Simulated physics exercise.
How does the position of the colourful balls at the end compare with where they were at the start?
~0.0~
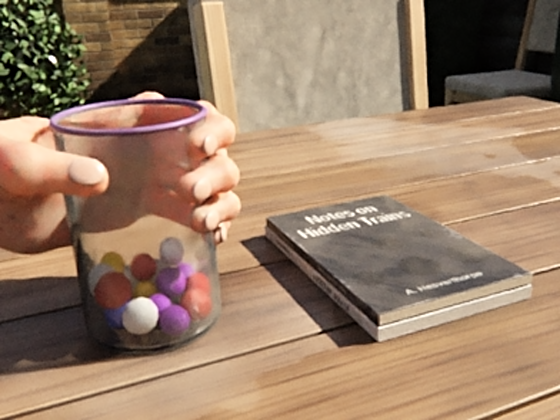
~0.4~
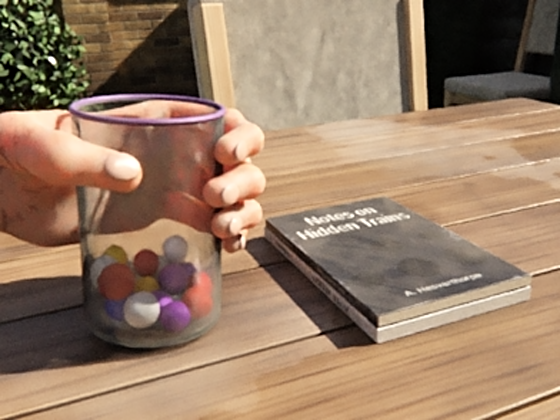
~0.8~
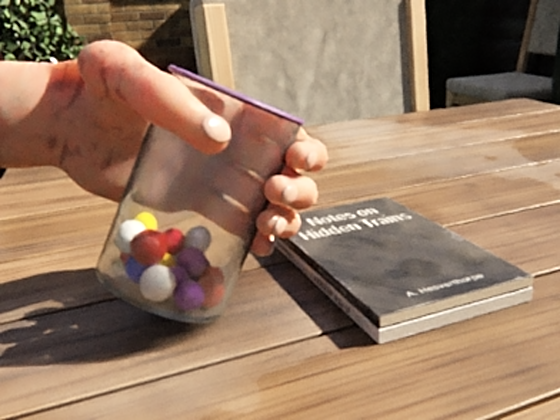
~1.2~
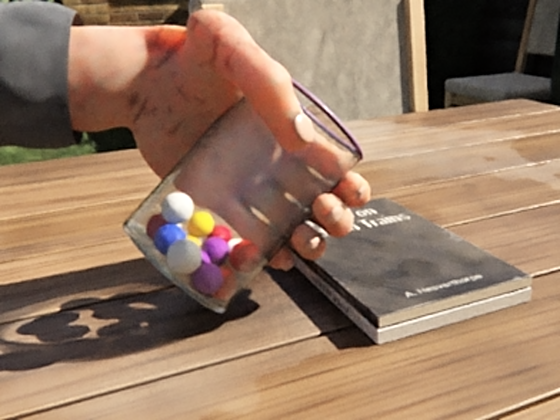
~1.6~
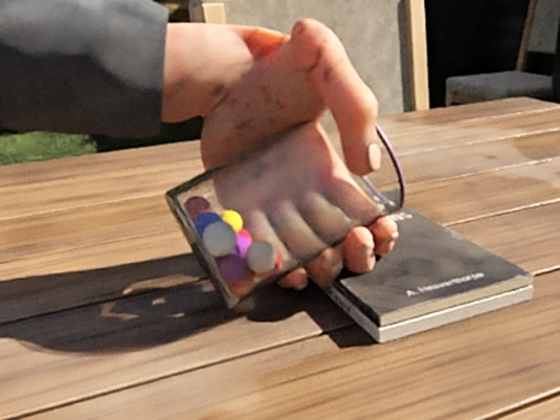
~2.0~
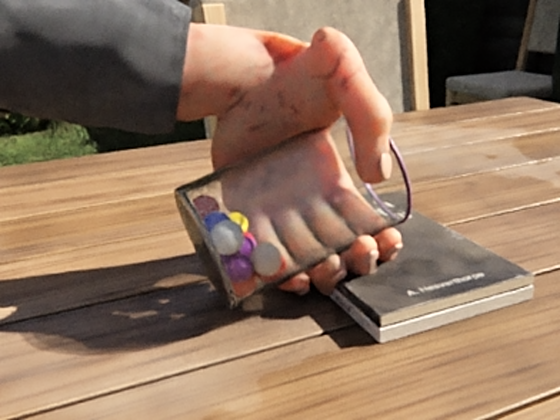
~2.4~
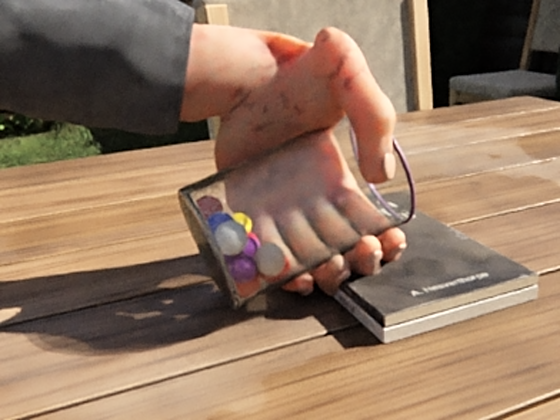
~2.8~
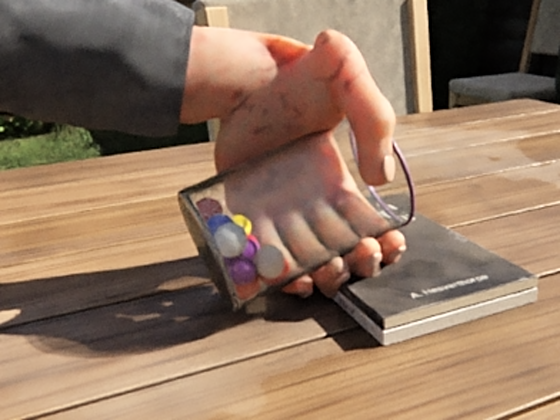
They start at the bottom of the upright tumbler on the left, and end farther right and a little higher, gathered near the base of the tipped tumbler.
